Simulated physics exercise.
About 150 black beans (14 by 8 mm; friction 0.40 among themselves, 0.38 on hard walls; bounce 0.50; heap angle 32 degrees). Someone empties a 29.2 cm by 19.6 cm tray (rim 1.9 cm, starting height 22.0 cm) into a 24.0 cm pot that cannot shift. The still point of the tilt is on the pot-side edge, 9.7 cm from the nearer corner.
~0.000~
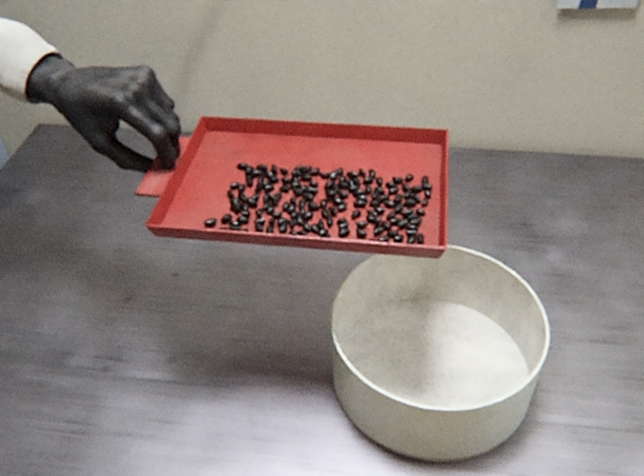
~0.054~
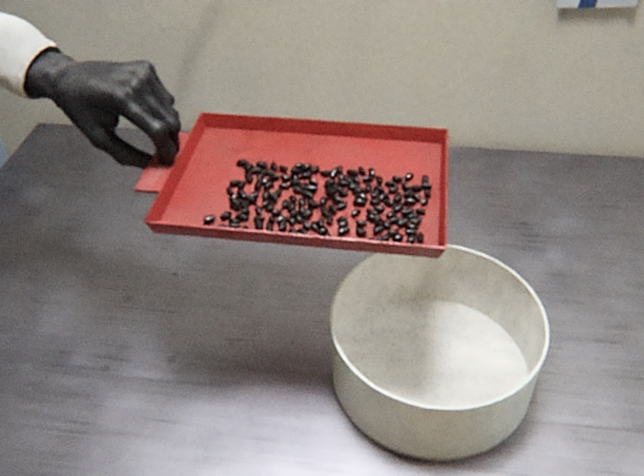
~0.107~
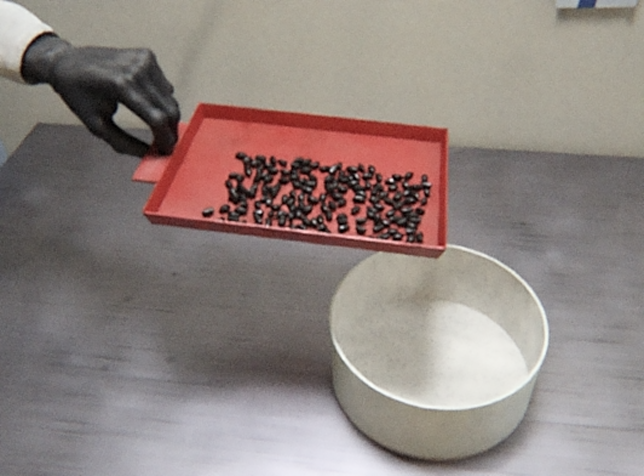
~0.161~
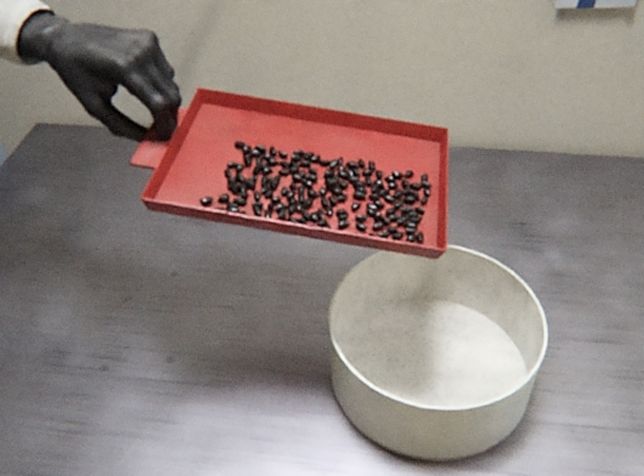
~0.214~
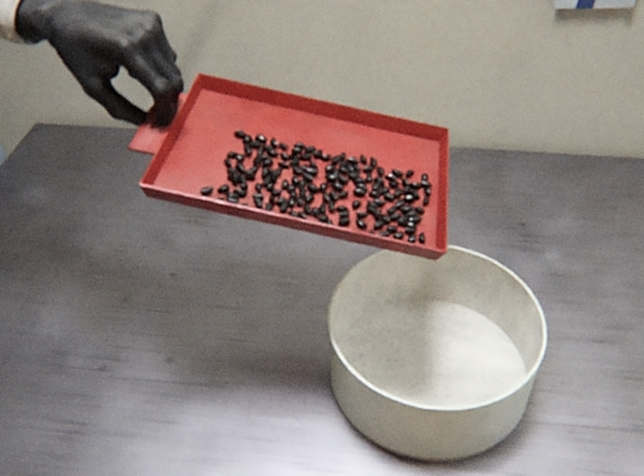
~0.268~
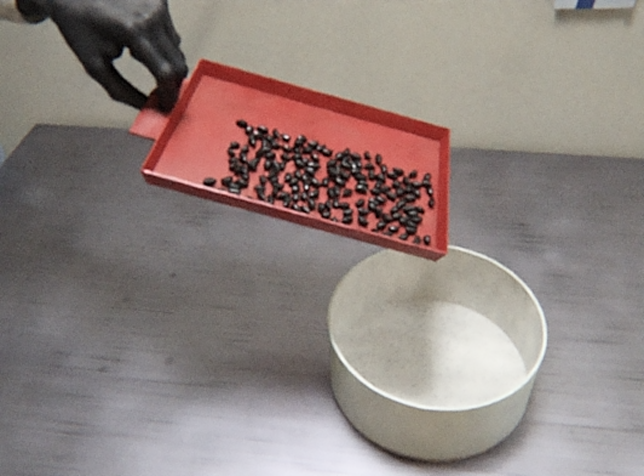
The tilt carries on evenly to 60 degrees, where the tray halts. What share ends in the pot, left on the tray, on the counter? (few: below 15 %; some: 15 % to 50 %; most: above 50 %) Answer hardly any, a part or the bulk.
In the pot: A part; left on the tray: The bulk; on the counter: Hardly any.
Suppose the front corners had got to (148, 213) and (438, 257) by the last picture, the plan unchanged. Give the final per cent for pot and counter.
Pot 30, counter 0.
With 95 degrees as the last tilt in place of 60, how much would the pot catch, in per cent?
Then about 90 per cent.
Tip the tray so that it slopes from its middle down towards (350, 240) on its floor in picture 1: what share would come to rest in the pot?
Some 25 per cent.
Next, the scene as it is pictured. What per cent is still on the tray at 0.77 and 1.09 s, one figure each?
In turn: 100, 75.
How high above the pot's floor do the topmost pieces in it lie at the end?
About 1.0 cm.
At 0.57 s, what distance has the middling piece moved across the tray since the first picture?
Roughly 4 cm.
Then, at 0.57 s, tilt 37 degrees; the tray holds 100 %, the pot 0 %.
After 0.77 s, tilt 52 degrees; the tray holds 100 %, the pot 0 %.
Then, at 1.09 s, tilt 60 degrees; the tray holds 75 %, the pot 10 %.
At rest (2.3 s), pot 30 %, tray 70 %, counter 0 %.
